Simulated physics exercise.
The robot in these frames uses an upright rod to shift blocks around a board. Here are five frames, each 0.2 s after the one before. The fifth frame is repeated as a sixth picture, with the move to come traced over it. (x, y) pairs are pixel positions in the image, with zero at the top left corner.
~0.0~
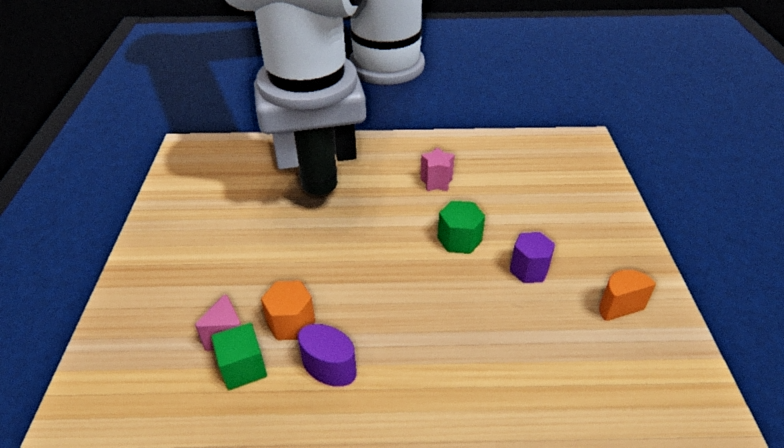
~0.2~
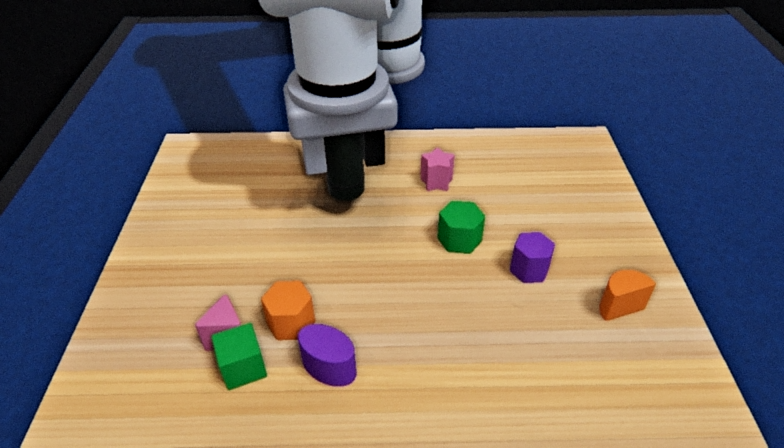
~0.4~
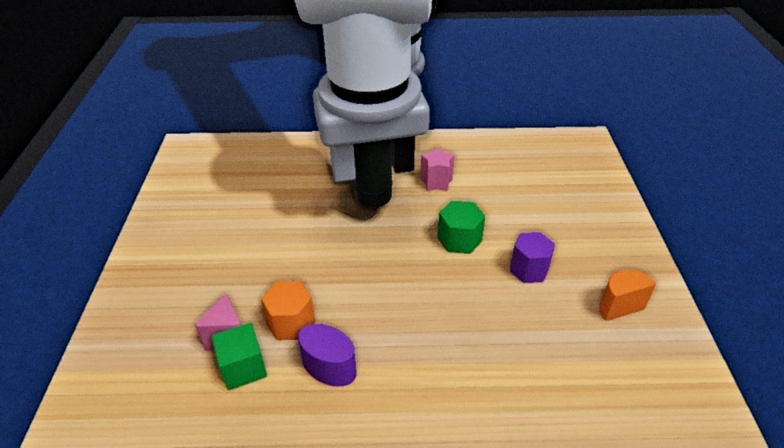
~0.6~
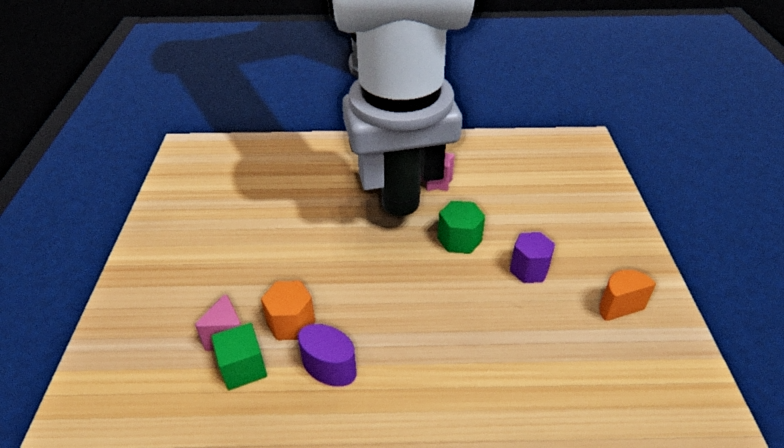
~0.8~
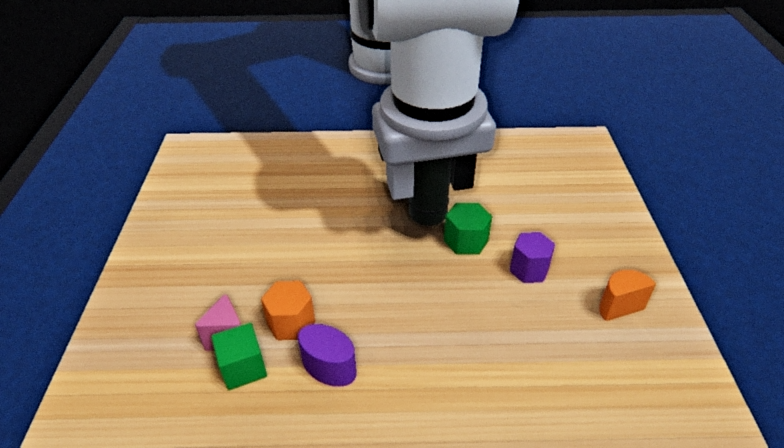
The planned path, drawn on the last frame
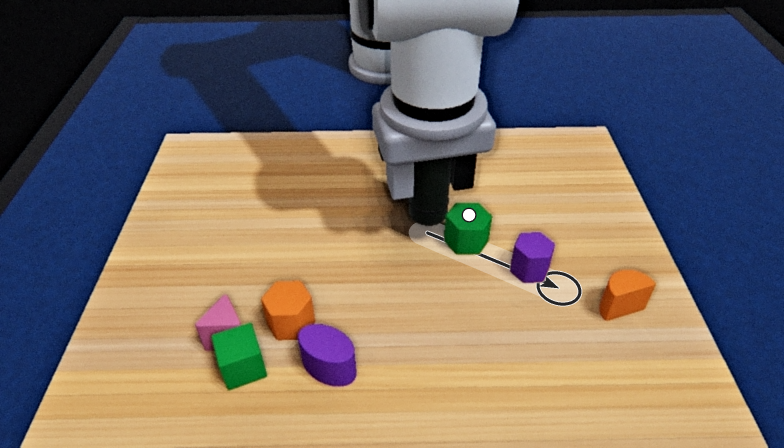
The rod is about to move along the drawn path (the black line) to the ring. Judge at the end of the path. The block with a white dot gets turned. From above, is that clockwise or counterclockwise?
Overhead view: Anti-clockwise.
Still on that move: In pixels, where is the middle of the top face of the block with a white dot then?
If I read the scene right, the answer is (547, 222).
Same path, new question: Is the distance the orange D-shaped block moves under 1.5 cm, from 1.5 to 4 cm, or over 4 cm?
Of the three bands, it's under 1.5 cm.
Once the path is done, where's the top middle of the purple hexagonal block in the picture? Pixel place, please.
I'd say the purple hexagonal block ends with its top centre at (607, 262).
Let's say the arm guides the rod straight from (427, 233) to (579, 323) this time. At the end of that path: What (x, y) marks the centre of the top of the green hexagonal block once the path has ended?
Just about (520, 223).
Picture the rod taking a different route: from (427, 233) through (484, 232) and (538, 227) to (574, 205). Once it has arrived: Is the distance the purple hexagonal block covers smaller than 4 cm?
Yes.
Path on the board, in a line from (427, 233) to (559, 288); the dot is on the green hexagonal block.
The first path, step by step. One third of the way, rod (471, 231); green hexagonal block (513, 222), turned 40° anticlockwise; purple hexagonal block (541, 246), turned 15° clockwise.
Two thirds of the way, rod (518, 250); green hexagonal block (544, 222), turned 75° anticlockwise; purple hexagonal block (559, 251), turned 55° clockwise.
At the end, rod (564, 269); pink star in place; green hexagonal block (547, 222), turned 85° anticlockwise; purple hexagonal block (607, 262), turned 30° clockwise; orange D-shaped block (637, 284).
